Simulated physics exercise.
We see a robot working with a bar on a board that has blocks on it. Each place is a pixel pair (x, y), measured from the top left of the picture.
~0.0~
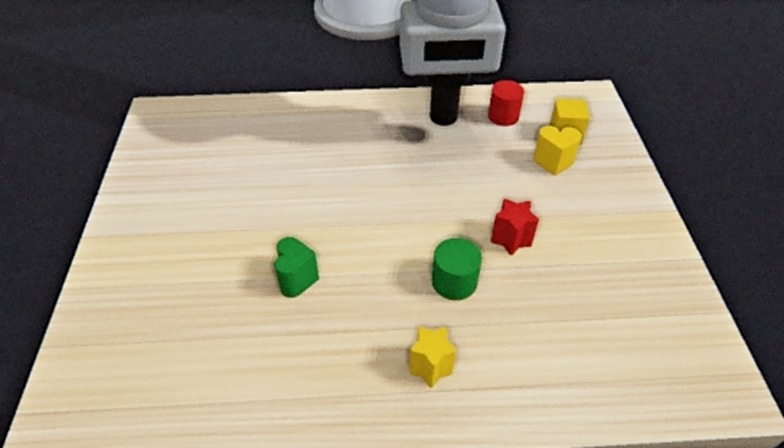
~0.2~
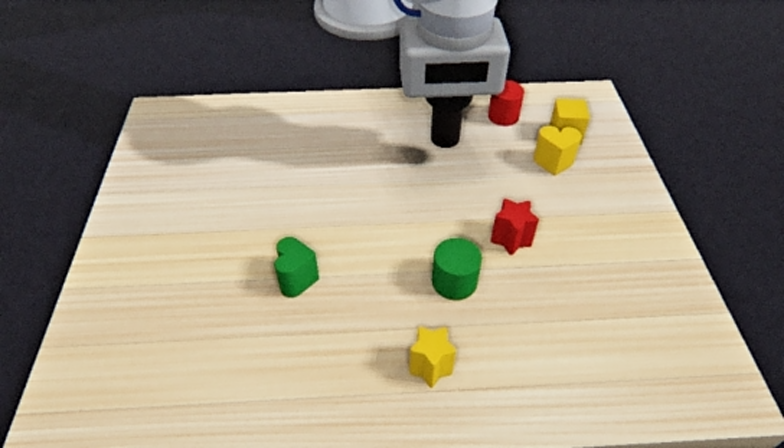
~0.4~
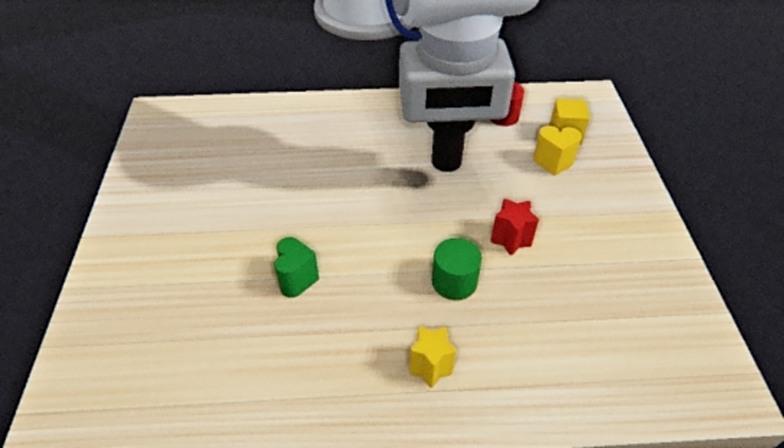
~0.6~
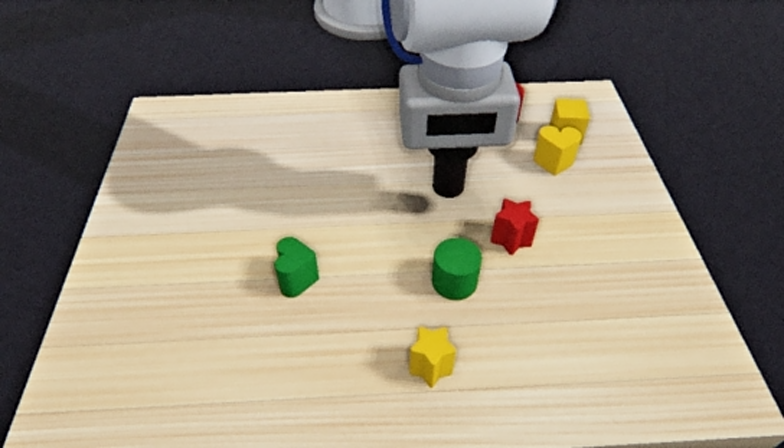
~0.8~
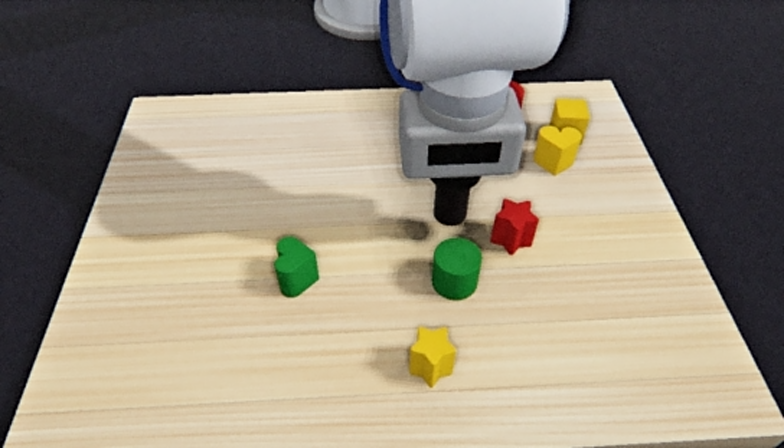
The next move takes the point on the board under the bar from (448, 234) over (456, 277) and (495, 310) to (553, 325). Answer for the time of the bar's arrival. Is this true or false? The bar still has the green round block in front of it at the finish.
Verdict: False.
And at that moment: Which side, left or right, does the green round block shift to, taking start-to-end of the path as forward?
Right-hand side.
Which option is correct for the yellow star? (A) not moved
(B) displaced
That would be A.
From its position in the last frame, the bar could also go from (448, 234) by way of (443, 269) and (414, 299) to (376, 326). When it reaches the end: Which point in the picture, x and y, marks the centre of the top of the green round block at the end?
So, by the moment the path ends, you'll find the top centre of the green round block at (454, 295).
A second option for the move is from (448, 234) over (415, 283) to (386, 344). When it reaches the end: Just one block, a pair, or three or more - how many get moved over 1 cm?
Counting only shifts above 1 cm, I get one block.
The first path, step by step. One third of the way, bar at (459, 258); green round block at (463, 286).
Two thirds of the way, bar at (501, 292); green round block at (477, 316).
At the end, bar at (561, 306); yellow star not moved; green round block at (477, 316); red star not moved.
